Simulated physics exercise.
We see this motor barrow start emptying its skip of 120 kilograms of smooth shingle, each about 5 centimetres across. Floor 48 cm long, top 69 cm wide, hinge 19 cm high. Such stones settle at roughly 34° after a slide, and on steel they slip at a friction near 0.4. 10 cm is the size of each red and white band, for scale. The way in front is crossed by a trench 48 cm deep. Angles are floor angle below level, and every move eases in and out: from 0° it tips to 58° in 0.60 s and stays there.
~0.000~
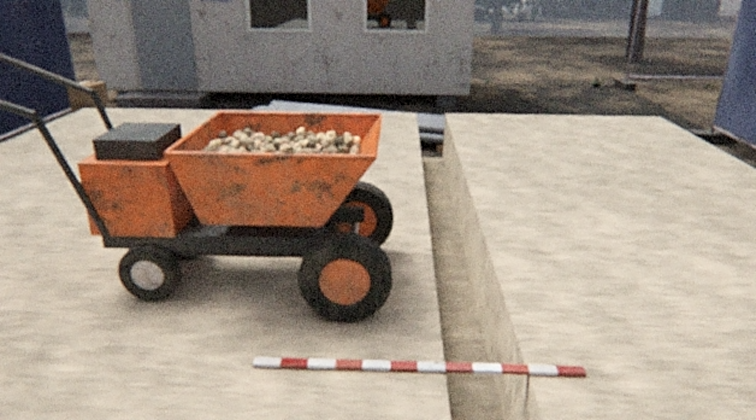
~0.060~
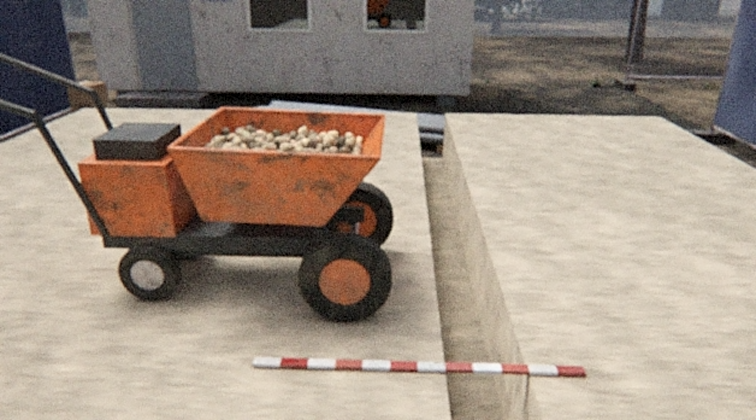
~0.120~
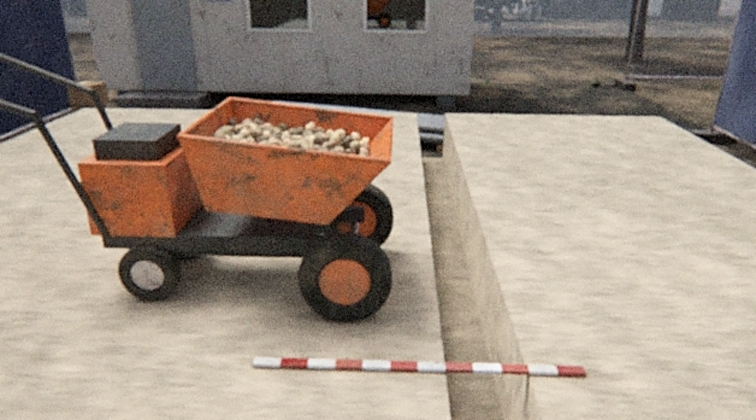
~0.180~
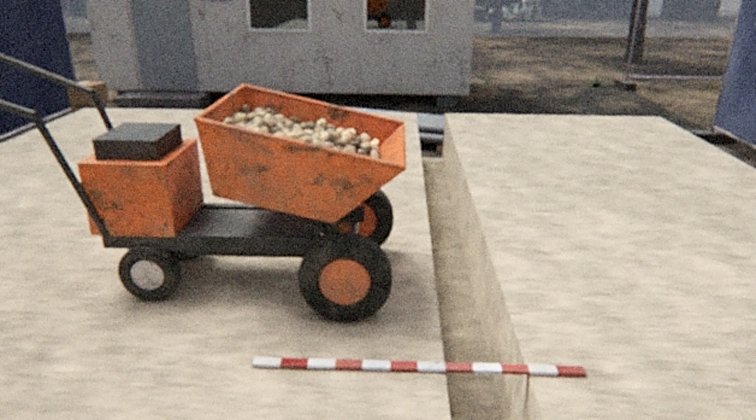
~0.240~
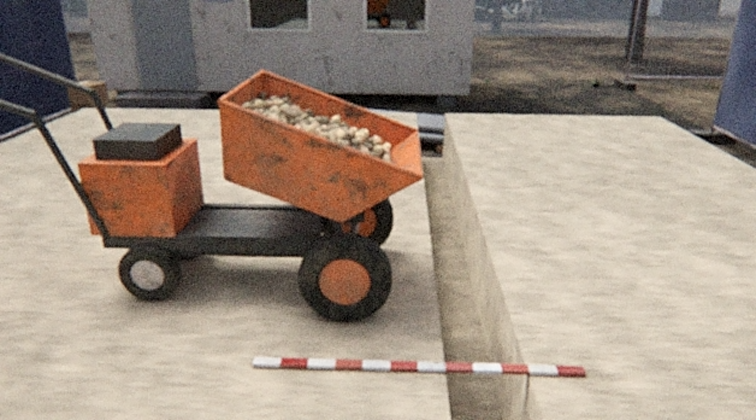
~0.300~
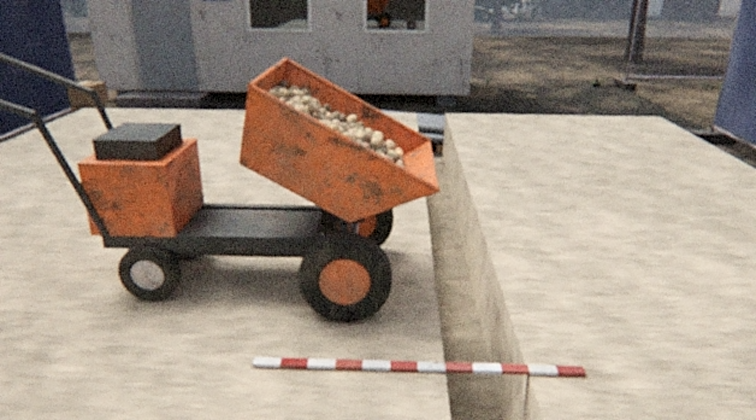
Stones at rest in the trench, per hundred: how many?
Approx. 28 %.
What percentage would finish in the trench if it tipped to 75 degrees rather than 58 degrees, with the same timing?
It comes out at about 20 percent.
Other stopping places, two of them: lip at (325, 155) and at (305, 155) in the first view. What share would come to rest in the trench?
Roughly 50 per cent, then 55 per cent.
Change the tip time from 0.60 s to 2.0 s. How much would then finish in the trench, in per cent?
Expected share: Around 45%.
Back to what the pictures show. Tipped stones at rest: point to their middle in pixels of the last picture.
About (533, 283).
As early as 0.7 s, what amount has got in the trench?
By that point it's something like 5 in a hundred.
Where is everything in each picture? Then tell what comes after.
In the first frame, lip at (376, 158), floor tilted 0°, highest stones at (294, 144).
In the second frame, the skip is at 2°, its lip at (380, 159); the top of the load is at (260, 142); the stones move at 0.4 m/s on average.
In the third frame, lip at (390, 162), floor tilted 6°, highest stones at (240, 131); the stones move at 0.8 m/s on average.
In the fourth frame, lip at (405, 168), floor tilted 13°, highest stones at (249, 119); the stones move at 1.0 m/s on average.
In the fifth frame, lip at (422, 178), floor tilted 20°, highest stones at (264, 106); the stones move at 1.2 m/s on average.
In the sixth frame, lip at (439, 191), floor tilted 29°, highest stones at (282, 92); the stones move at 1.3 m/s on average.
After 0.4 s the floor is at 49°; 100 % in the skip; the foremost stones are at (438, 202).
After 0.7 s the floor is at 58°; 92 % in the skip, 7 % in the trench, 1 % past the trench; the foremost stones are at (517, 248).
After 1.0 s the floor is at 58°; 48 % in the skip, 9 % in the trench, 43 % past the trench; the foremost stones are at (638, 284).
After 3.0 s the floor is at 58°; 25 % in the skip, 28 % in the trench, 47 % past the trench; the foremost stones are past the picture's edge.
